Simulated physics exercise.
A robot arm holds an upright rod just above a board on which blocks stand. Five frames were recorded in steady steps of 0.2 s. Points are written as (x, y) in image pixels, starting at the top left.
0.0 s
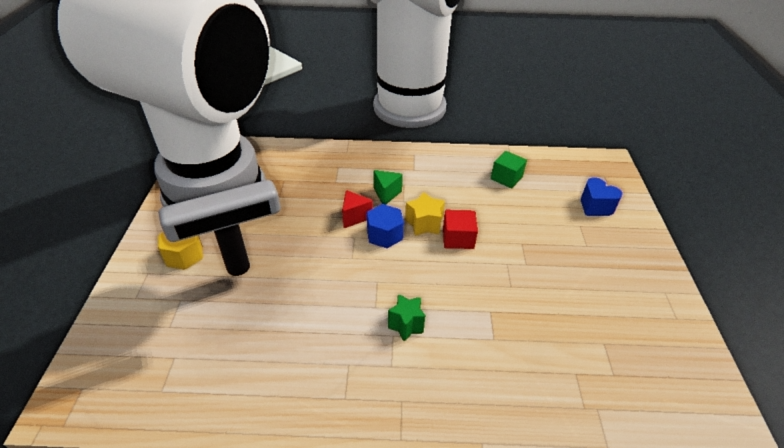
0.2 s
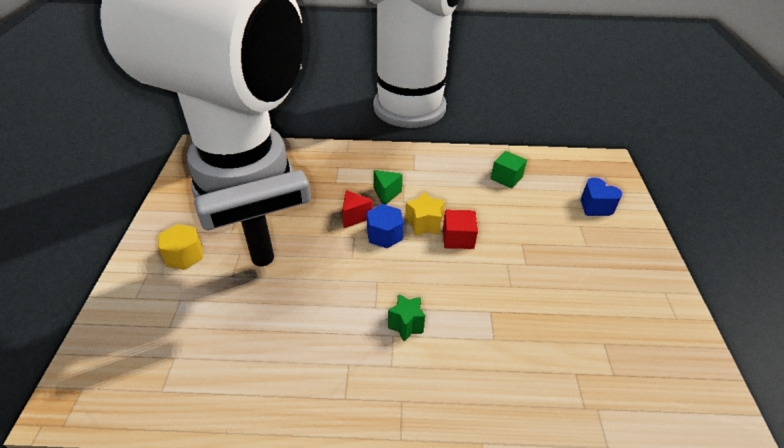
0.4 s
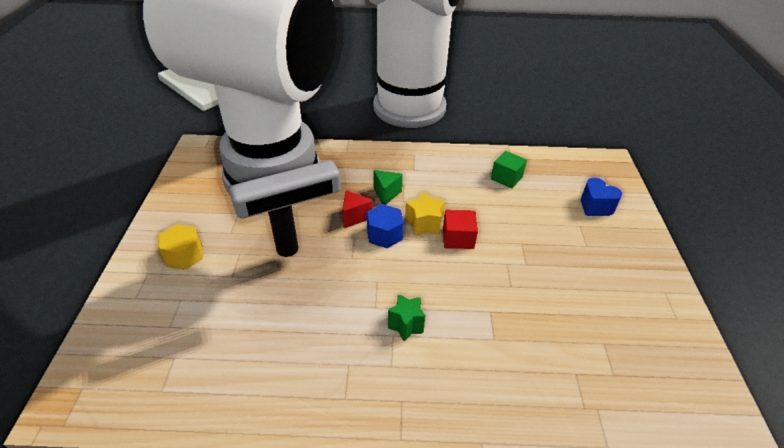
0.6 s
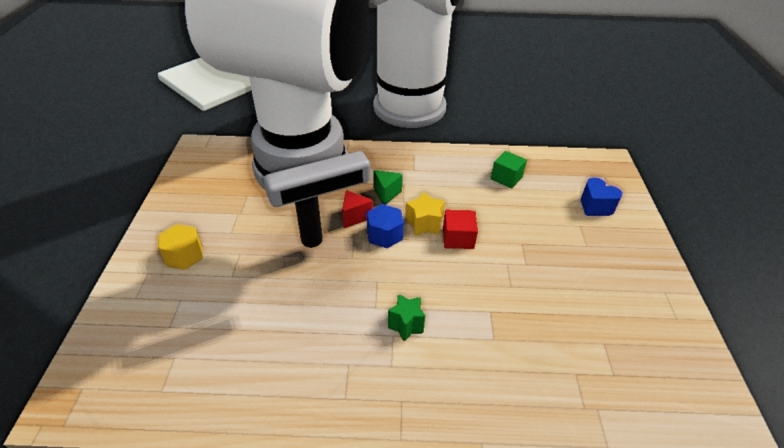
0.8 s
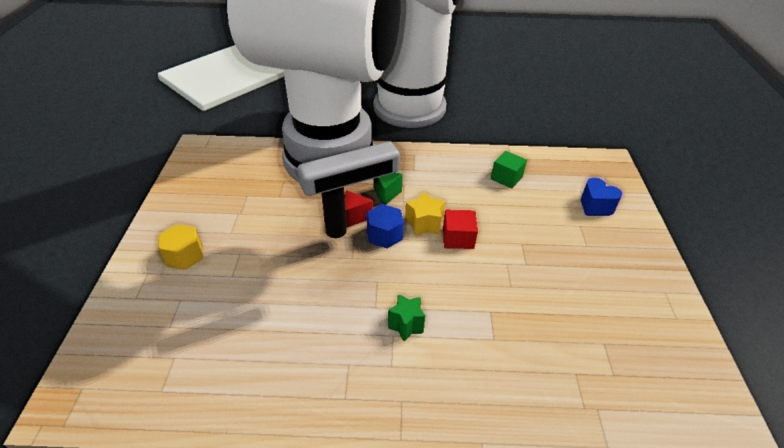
Robot arm moving a black rod rightward and slightly away across a wooden board, from near a yellow block toward clustered coloured blocks.
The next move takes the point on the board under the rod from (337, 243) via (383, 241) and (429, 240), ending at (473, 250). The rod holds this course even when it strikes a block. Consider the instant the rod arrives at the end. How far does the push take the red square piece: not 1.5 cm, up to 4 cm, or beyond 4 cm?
The red square piece ends up a moderate distance away, 1.5 to 4 cm.
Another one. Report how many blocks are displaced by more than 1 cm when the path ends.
I reckon the push displaces three or more of the blocks by more than 1 cm.
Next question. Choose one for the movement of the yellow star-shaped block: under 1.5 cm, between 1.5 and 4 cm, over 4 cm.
That block covers upwards of 4 cm.
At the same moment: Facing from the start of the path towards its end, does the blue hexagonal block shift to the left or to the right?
To the path's left.
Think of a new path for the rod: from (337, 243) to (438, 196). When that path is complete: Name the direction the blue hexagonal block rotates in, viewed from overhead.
Spins clockwise.
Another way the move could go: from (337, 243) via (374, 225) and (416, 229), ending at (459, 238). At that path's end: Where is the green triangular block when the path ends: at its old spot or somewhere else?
The green triangular block does not move.
The first path, step by step. One third of the way, rod (384, 229); blue hexagonal block (407, 212), turned 20° anticlockwise; yellow star-shaped block (436, 201); red square piece (466, 219), turned 15° clockwise.
Two thirds of the way, rod (431, 228); blue hexagonal block (444, 205), turned 55° anticlockwise; yellow star-shaped block (457, 186), turned 40° anticlockwise; red square piece (476, 218), turned 45° clockwise.
At the end, rod (476, 239); red triangular block in place; blue hexagonal block (448, 204), turned 65° anticlockwise; yellow star-shaped block (458, 184), turned 45° anticlockwise; red square piece (490, 218), turned 30° clockwise.
